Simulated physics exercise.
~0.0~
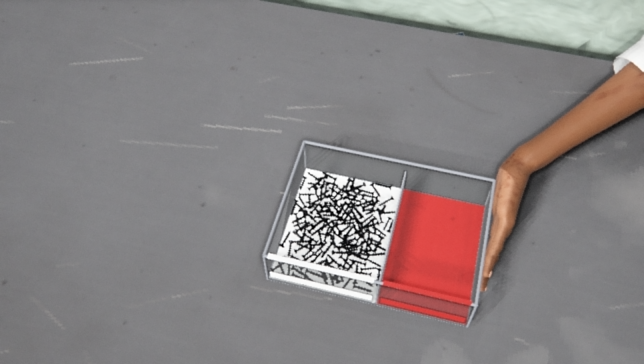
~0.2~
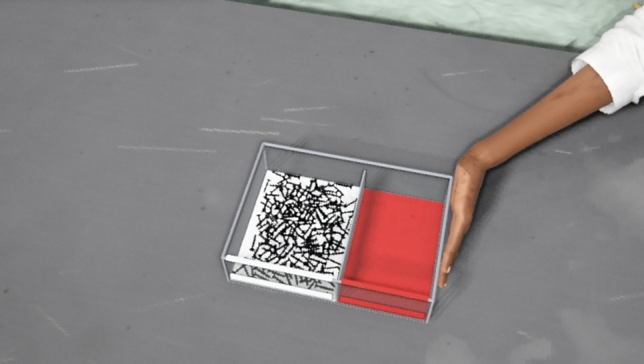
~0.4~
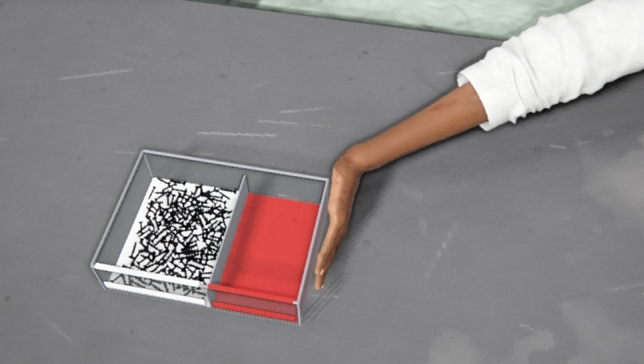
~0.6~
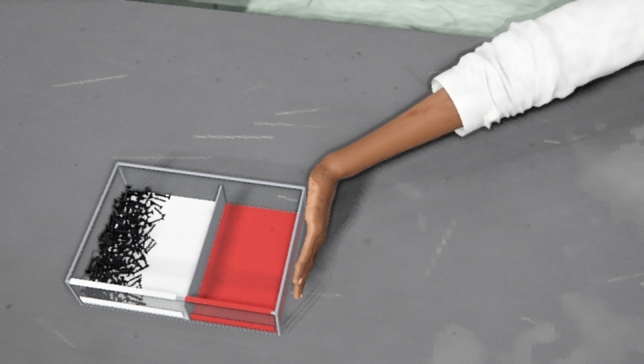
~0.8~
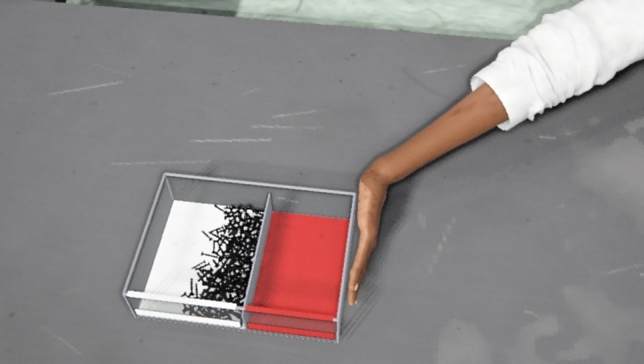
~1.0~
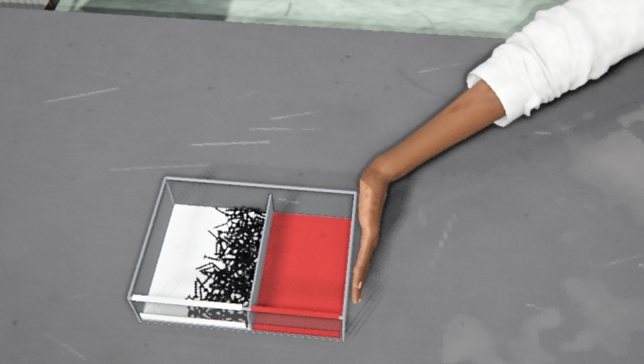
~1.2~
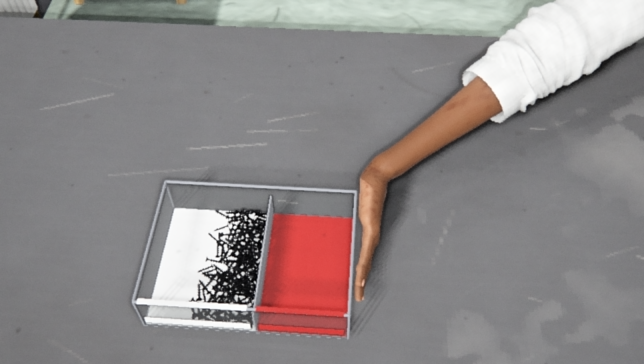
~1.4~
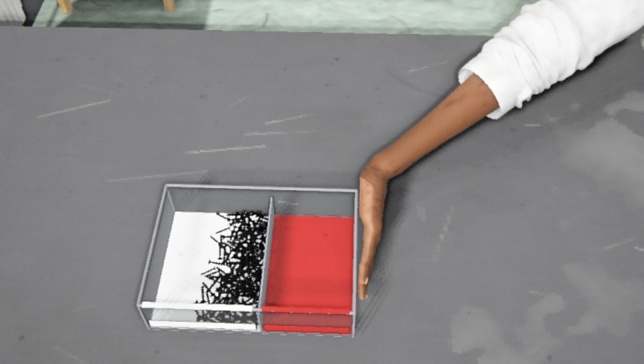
A hand pushed a clear, divided tray of black screws to the left across a gray surface, then moved it partway back right; the screws slid left, then gathered against the divider, staying in the white compartment while the red one remained empty.
